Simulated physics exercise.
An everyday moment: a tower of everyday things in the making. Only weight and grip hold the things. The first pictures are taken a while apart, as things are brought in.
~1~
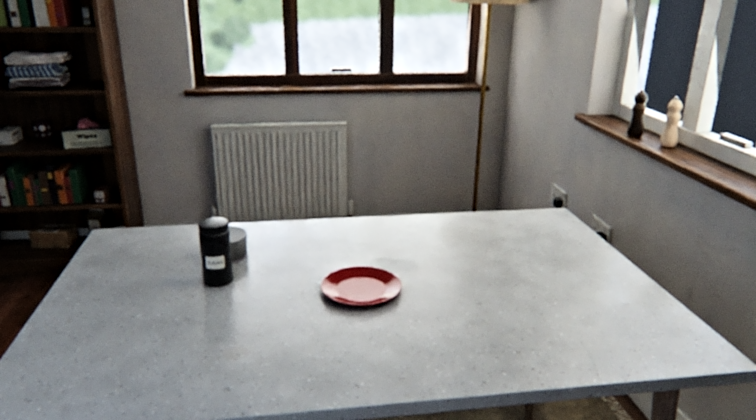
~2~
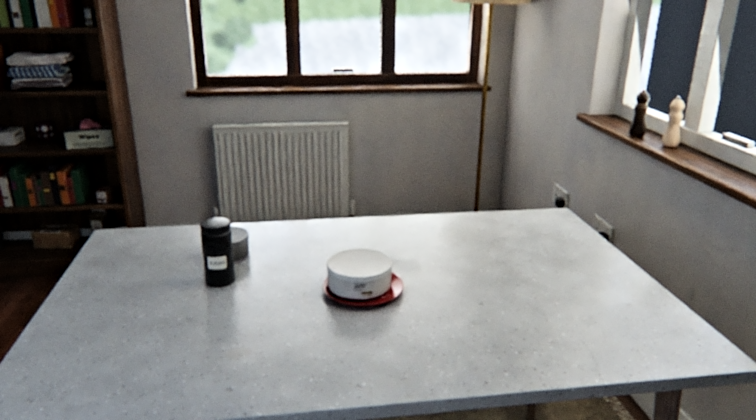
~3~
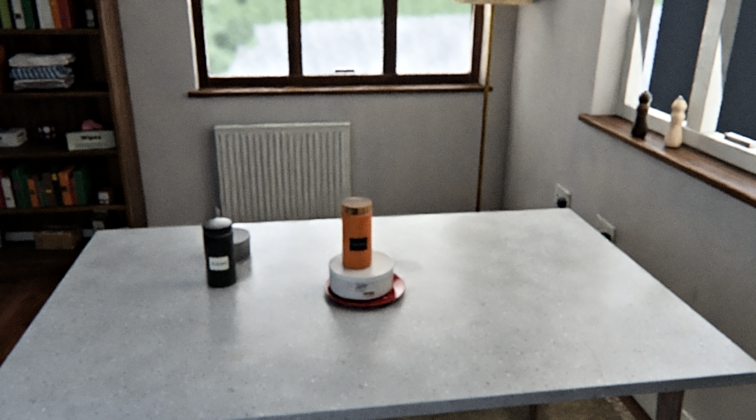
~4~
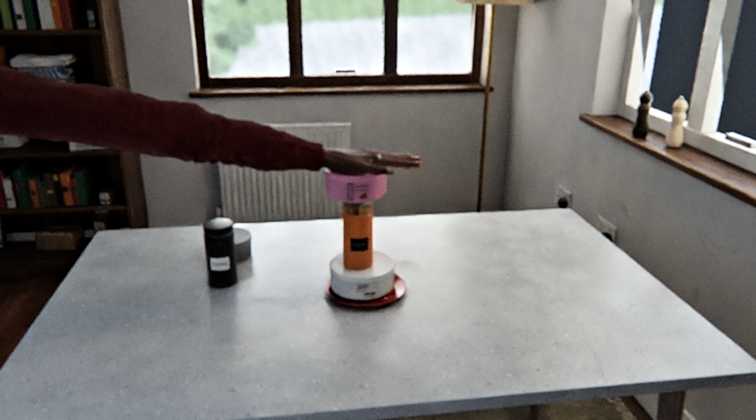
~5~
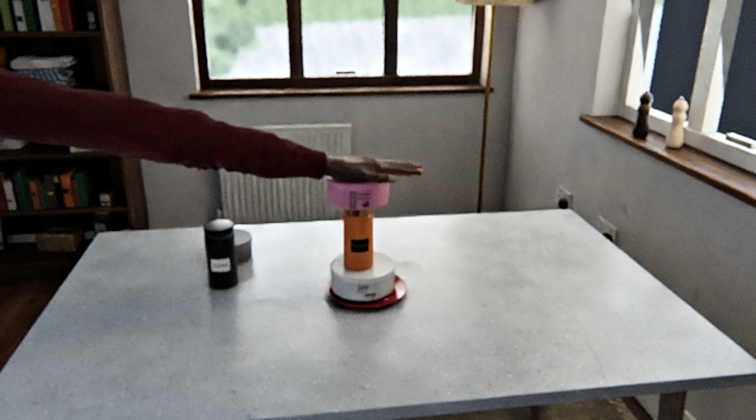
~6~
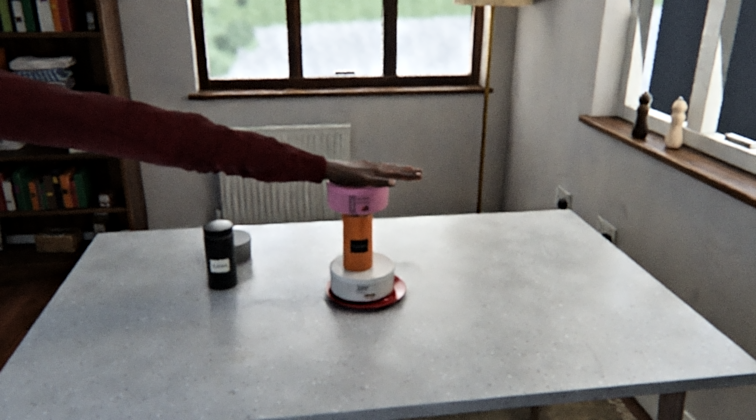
On a grey table in a room with a radiator and windows, a white tub and then an orange jar appear stacked on a red plate, and a hand from the left lowers a pink tub onto the jar, keeping hold.
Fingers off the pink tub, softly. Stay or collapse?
It holds.
Then, 0.20 s later than the last frame, all is still.
Then, 0.40 s later than the last frame, pink tub resting near (358, 193).
When it is over, all 6 as before. End places, in pixels of the last picture, pink tub near (358, 193). The pile keeps its balance.
